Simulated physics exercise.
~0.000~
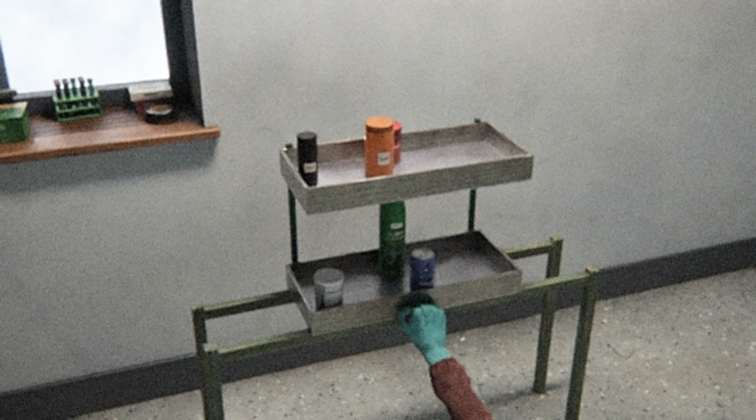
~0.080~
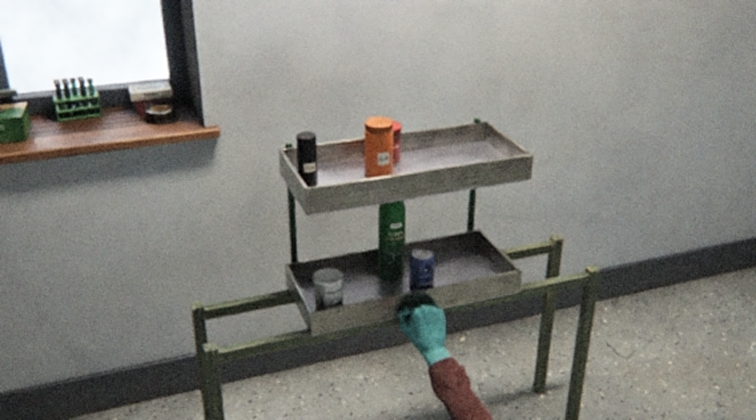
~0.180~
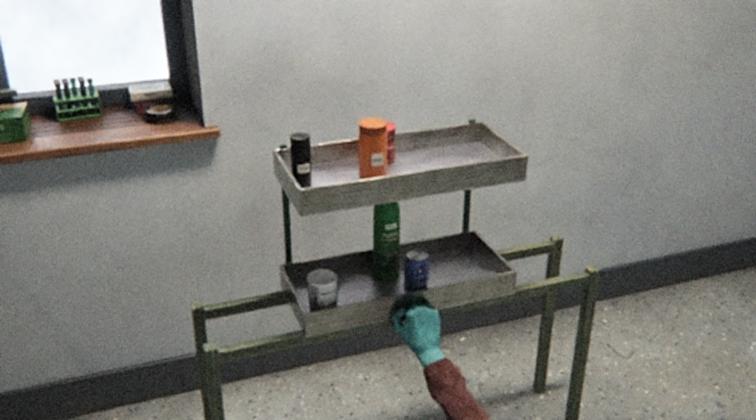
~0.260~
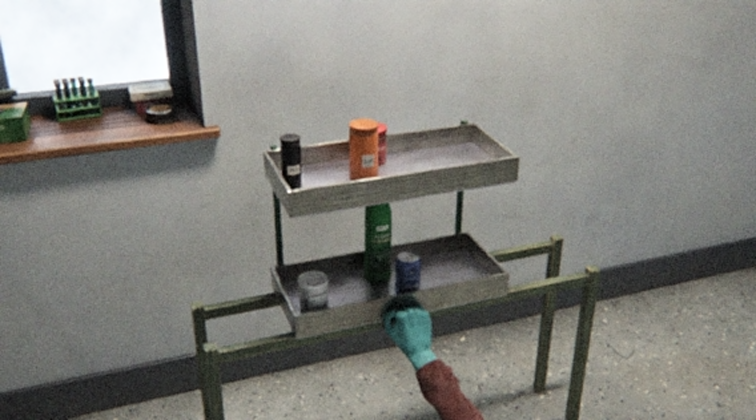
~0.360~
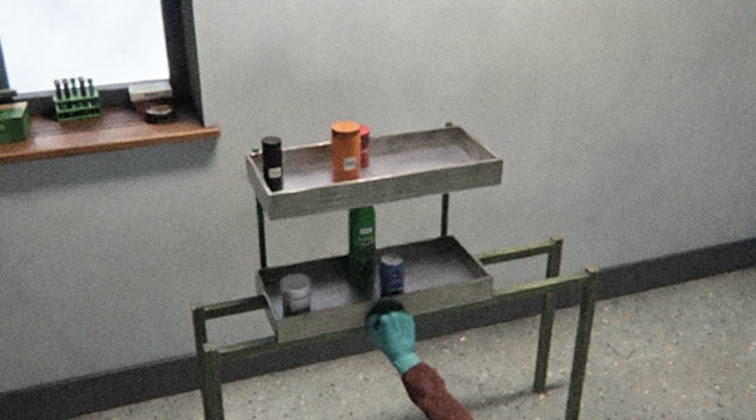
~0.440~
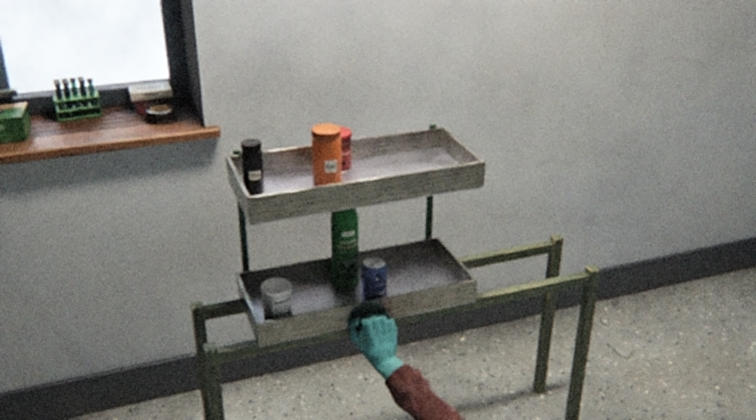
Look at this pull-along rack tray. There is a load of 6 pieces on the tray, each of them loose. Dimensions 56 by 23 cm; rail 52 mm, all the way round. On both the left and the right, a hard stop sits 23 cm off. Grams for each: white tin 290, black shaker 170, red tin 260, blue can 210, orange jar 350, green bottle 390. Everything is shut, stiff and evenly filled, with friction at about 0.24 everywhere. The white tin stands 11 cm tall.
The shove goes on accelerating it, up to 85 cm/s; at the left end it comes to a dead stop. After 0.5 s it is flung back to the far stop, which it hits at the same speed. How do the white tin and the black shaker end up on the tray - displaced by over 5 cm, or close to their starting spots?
They end like this: The white tin displaced, the black shaker displaced.
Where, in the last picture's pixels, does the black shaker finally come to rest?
It ends up at about (447, 140).
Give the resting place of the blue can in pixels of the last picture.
You'll see it about at (502, 258) in the last picture.
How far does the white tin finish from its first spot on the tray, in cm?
Displacement: Approx. 12 cm.
After 0.74 s, tray has slid 23 cm left; white tin slid 2 cm near (229, 313); green bottle slid 11 cm; orange jar slid 11 cm.
After 2.24 s, tray has slid 23 cm right; black shaker slid 5 cm near (418, 144); white tin slid 4 cm near (430, 274); green bottle slid 8 cm.
After 2.34 s, tray has slid 23 cm right; black shaker slid 10 cm near (436, 141); white tin slid 9 cm near (447, 271); blue can slid 3 cm.
At rest (2.8 s), not toppled but over 5 cm from the start, white tin and black shaker; the other 4 in place, give or take 5 cm. In the last view, white tin near (457, 269), black shaker near (447, 140).
